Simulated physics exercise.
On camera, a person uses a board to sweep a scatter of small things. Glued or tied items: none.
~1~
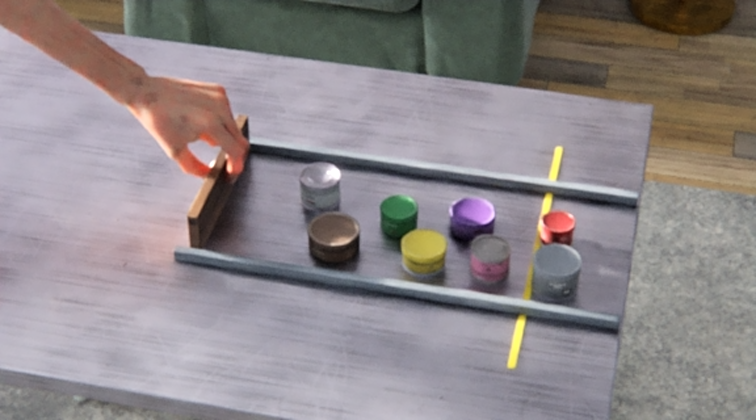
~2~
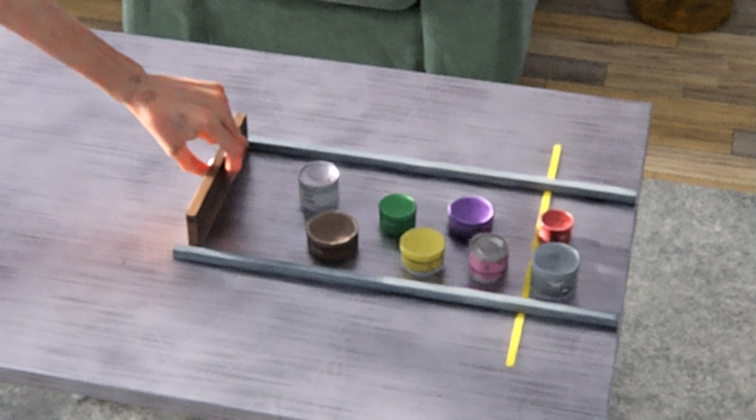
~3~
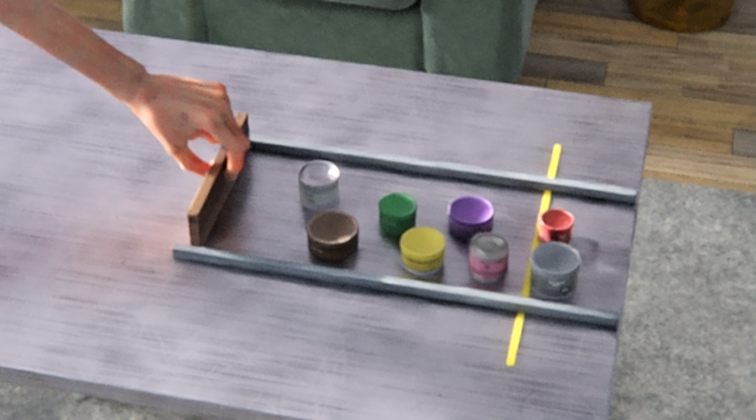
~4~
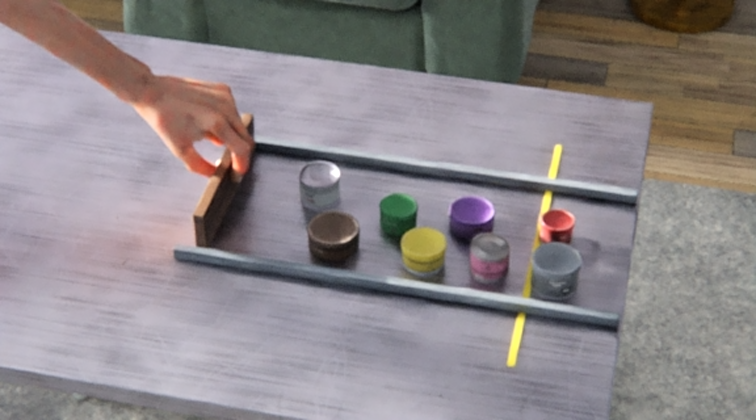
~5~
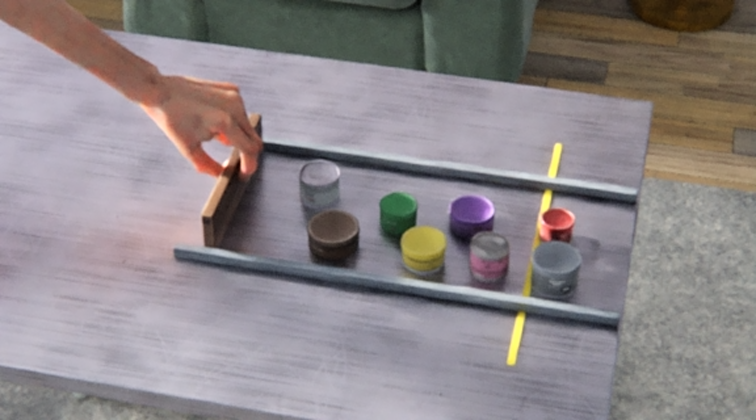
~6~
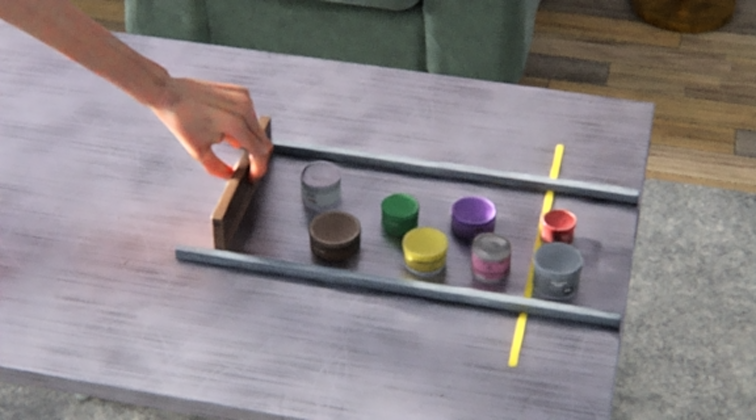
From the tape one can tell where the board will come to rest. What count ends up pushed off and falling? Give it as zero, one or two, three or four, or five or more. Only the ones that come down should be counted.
The count that falls is one or two.
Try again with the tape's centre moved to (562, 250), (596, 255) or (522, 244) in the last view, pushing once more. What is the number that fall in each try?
3, 5, 1.
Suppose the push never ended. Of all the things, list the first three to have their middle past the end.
They are the grey tin, then the red pot, then the yellow pot.
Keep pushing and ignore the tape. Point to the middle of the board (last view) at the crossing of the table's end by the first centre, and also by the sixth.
(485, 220) and (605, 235).
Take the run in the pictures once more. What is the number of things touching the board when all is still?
3 are in contact with it.
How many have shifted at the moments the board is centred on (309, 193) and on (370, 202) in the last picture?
That gives 1 for the first and 4 for the second.
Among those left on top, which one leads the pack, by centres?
Red pot.
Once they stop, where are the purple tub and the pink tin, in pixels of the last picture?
The purple tub settles near (607, 226); as for the pink tin, near (613, 263).
Soon after, none off yet; grey tin at rest near (557, 272); red pot at rest near (558, 230); pink tin at rest near (491, 258).
After that, none off yet; grey tin at rest near (558, 272); red pot at rest near (558, 230); pink tin displaced a little near (515, 261).
And then, none off yet; grey tin displaced about its own width near (629, 277); red pot displaced about its own width near (587, 239); pink tin displaced well along near (585, 267).
In the end, the number that fall off is one or two; gone, grey tin.
